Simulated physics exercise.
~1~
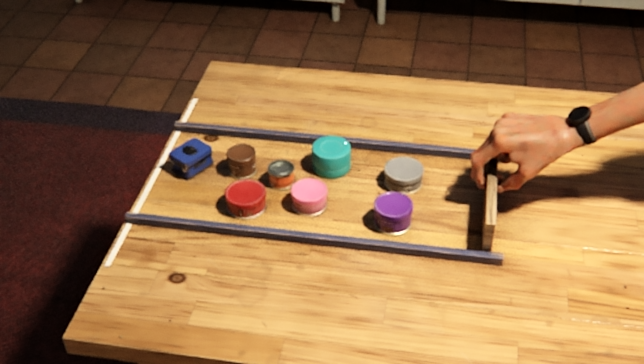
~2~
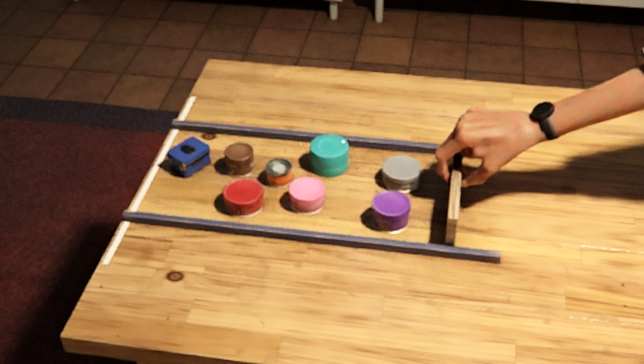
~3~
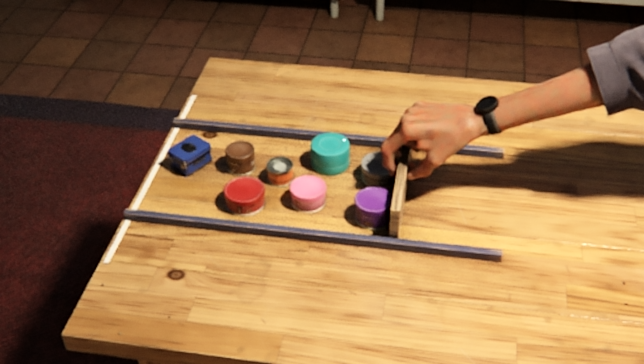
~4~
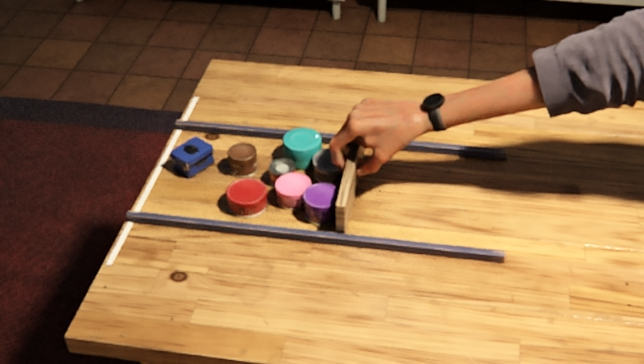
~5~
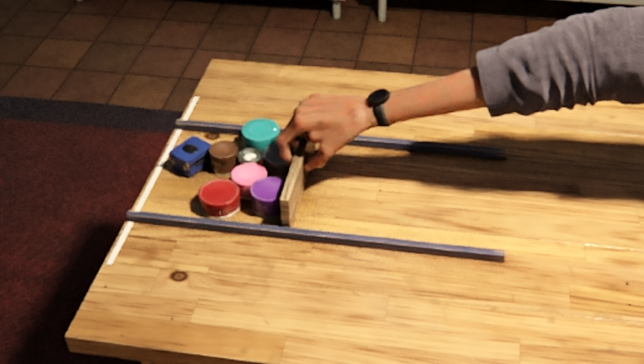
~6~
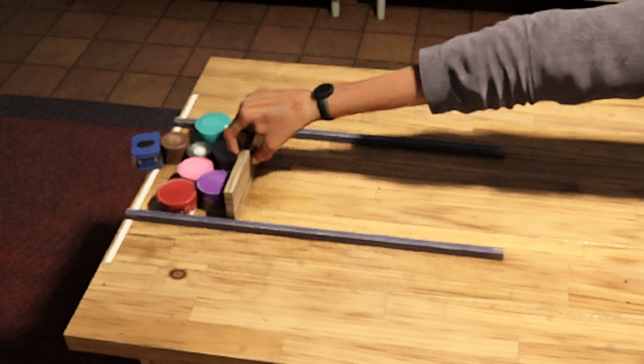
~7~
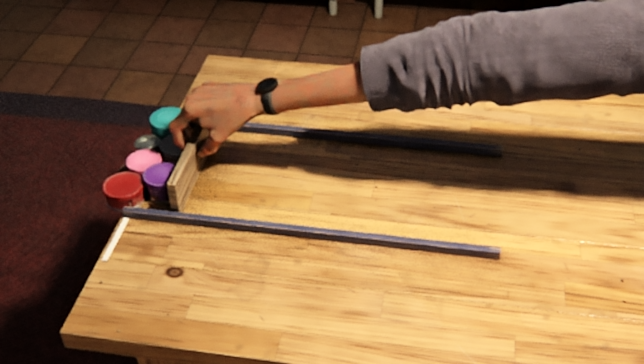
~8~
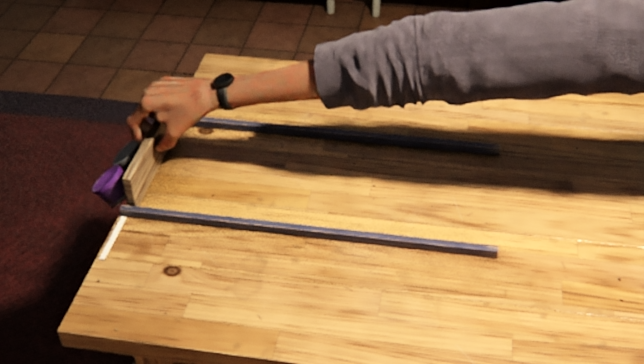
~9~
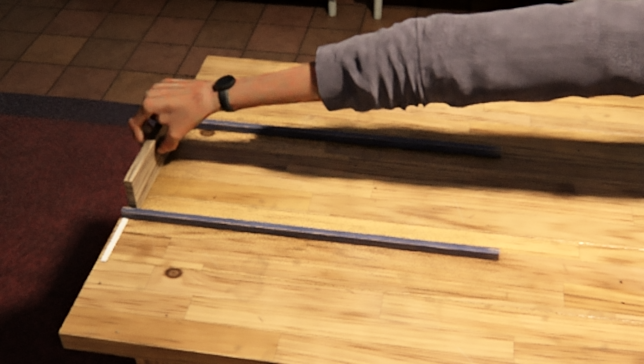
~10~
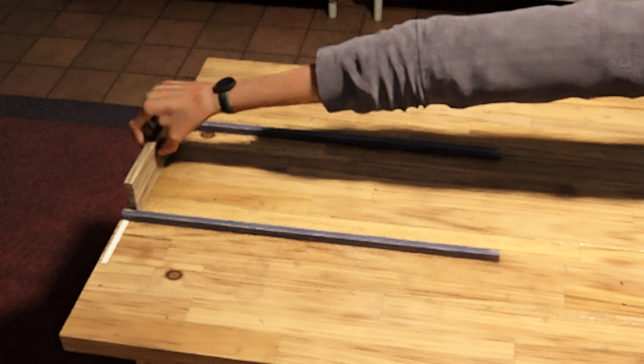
A hand slides an upright board left, pushing all the small containers off the table's edge.
